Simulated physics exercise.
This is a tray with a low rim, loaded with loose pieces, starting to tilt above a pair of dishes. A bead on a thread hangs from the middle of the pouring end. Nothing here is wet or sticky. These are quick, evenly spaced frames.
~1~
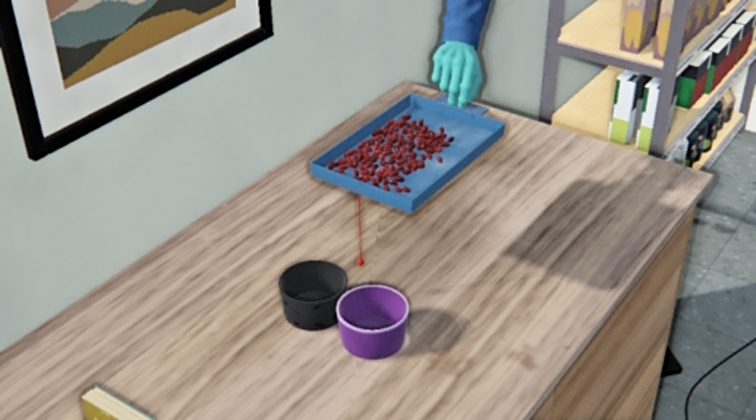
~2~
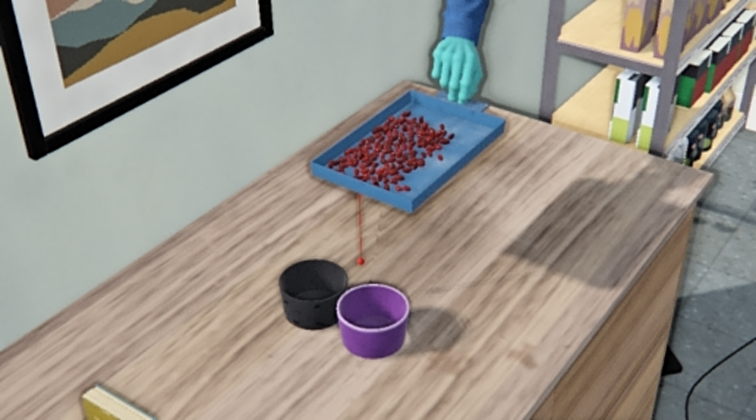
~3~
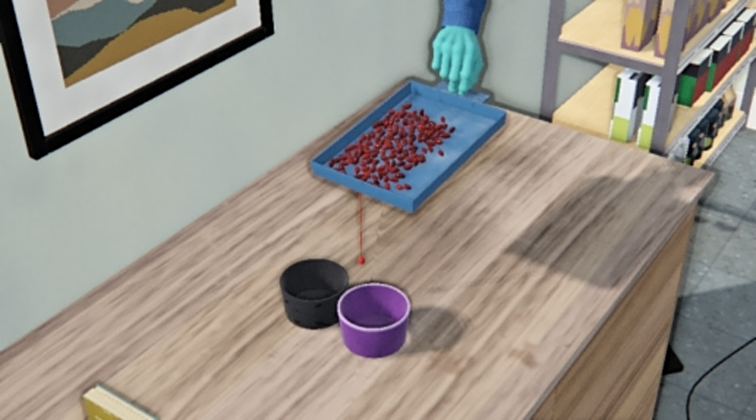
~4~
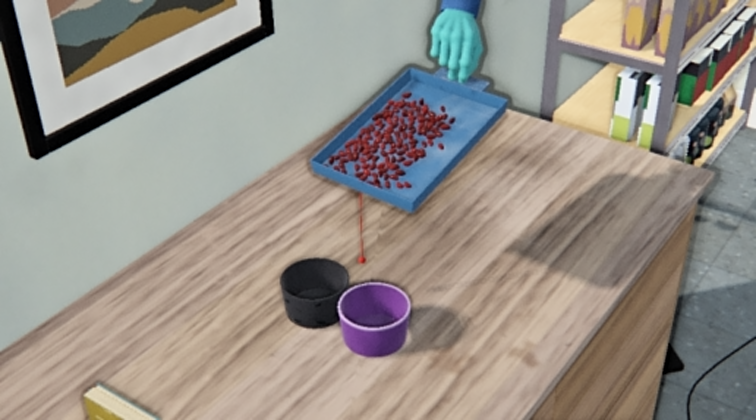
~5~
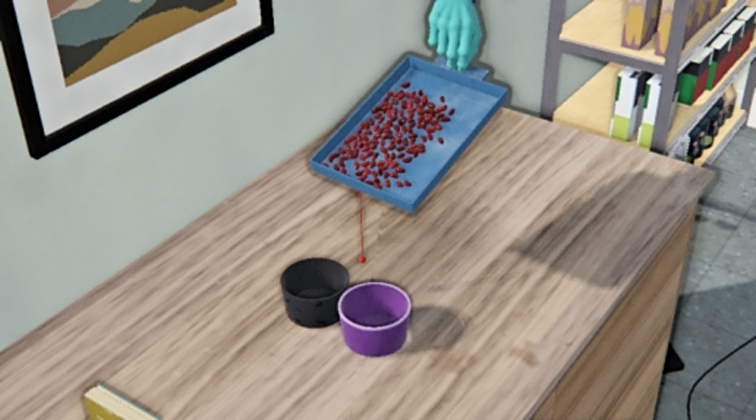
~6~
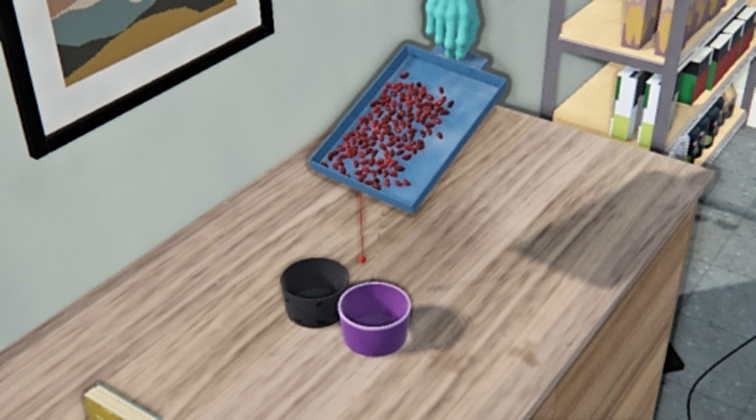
A blue tray of dark red beans, gripped at its far end by a teal-gloved hand in a blue sleeve, rests nearly level above a wooden counter seen from above at an angle. Below its near end hang a thread and red bead, with black and purple dishes side by side, a framed landscape at left and shelves at right. The hand steadily raises the far end, tilting the tray toward the dishes, while the camera stays nearly still.
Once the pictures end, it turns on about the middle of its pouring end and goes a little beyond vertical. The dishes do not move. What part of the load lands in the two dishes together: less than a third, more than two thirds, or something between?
They take over two thirds between them.
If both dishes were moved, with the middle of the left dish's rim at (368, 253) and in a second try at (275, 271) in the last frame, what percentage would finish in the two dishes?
About 0 and 50 per cent.
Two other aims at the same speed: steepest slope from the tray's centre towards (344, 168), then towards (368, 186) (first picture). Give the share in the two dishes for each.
Near 30 % and 80 %.
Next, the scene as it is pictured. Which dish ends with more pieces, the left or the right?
The winner is the right-hand dish.
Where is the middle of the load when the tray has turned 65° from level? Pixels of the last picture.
At about (376, 159).
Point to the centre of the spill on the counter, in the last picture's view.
Near (316, 376).
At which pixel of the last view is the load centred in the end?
Roughly at (363, 332).
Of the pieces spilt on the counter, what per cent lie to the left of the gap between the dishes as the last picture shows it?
Near 60 %.
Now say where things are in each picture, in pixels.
The first frame shows corners of the pouring end near (312, 163) and (411, 200), level; middle of the load near (387, 153), kidney beans; left dish near (292, 312); right dish near (352, 340); bead on its thread near (361, 262).
The second frame shows corners of the pouring end near (312, 162) and (411, 199), level; middle of the load near (388, 151).
The third frame shows corners of the pouring end near (313, 161) and (412, 200), tipped barely, lowest at the right corner; middle of the load near (388, 147).
The fourth frame shows corners of the pouring end near (312, 160) and (412, 201), tipped a little, lowest at the right corner; middle of the load near (388, 141).
The fifth frame shows corners of the pouring end near (312, 160) and (411, 202), tipped clearly, lowest at the right corner; middle of the load near (387, 136).
The sixth frame shows corners of the pouring end near (311, 160) and (411, 204), tipped clearly, lowest at the right corner; middle of the load near (386, 131); left dish near (294, 309); right dish near (354, 337).
Shortly afterwards, tray tipped steeply; the whole lot on the tray.
Next, tray tipped past a quarter turn; all but a few on the tray; a little in the right dish; only a few outside both; only a few in the air.
Some moments later, tray tipped past a quarter turn; near two thirds in the right dish; near a quarter in the left dish; near a quarter outside both; only a few in the air.
In the end, tray tipped past a quarter turn; near two thirds in the right dish; near a quarter in the left dish; near a quarter outside both.
